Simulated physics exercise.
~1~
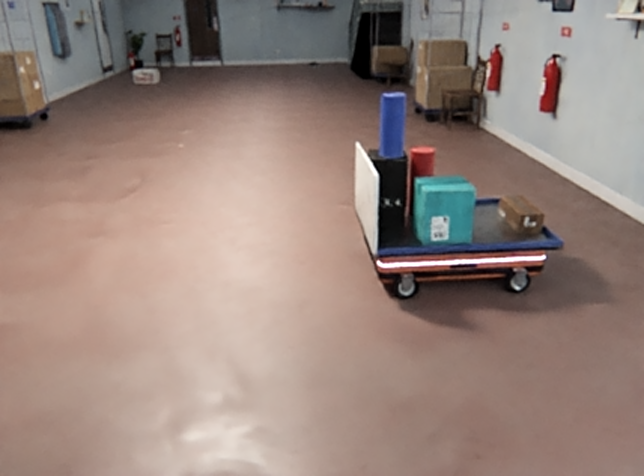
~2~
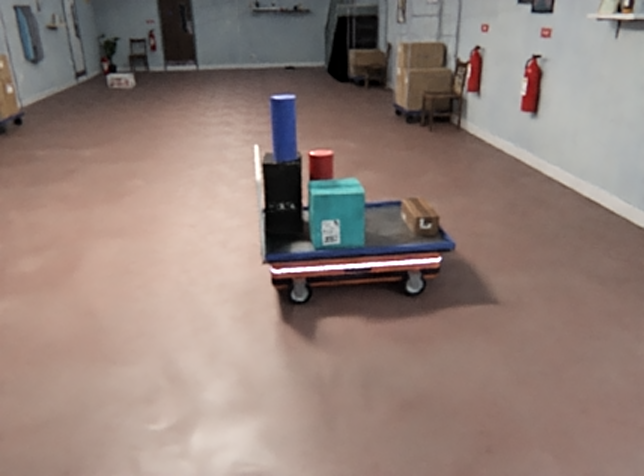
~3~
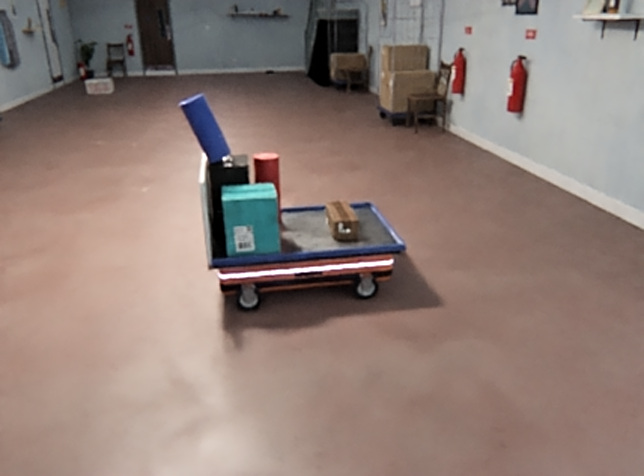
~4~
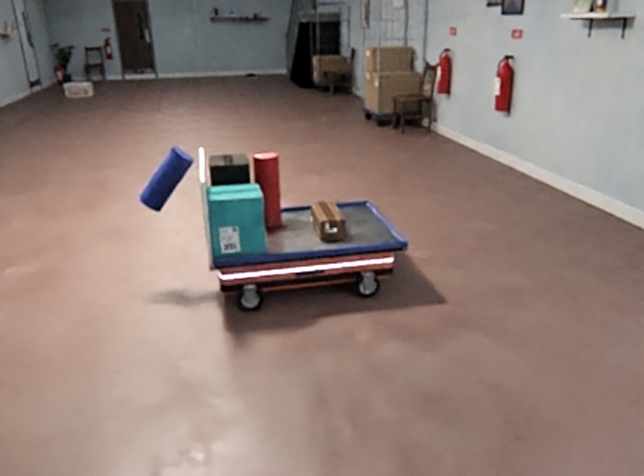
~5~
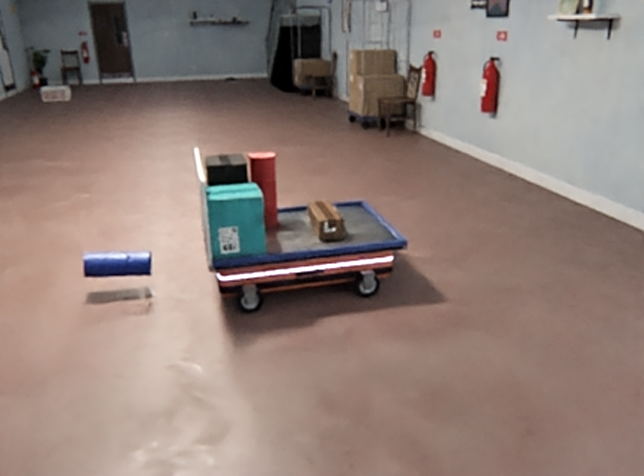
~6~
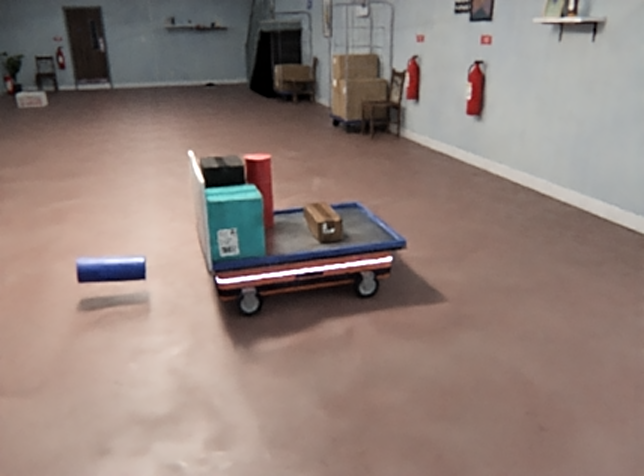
At the start, a flat cart rolls left across a wide reddish-brown floor, carrying a blue canister upright atop a black box, with a red canister, a turquoise box and a small brown parcel alongside. The cart comes to a stop, and the blue canister tips left toward the tall white board at the front. It tumbles over the board and drops off the cart, while the turquoise box and brown parcel slide a little forward on the deck. At the end, the blue canister is on its side down by the floor, left of the still cart, and the other items remain aboard.
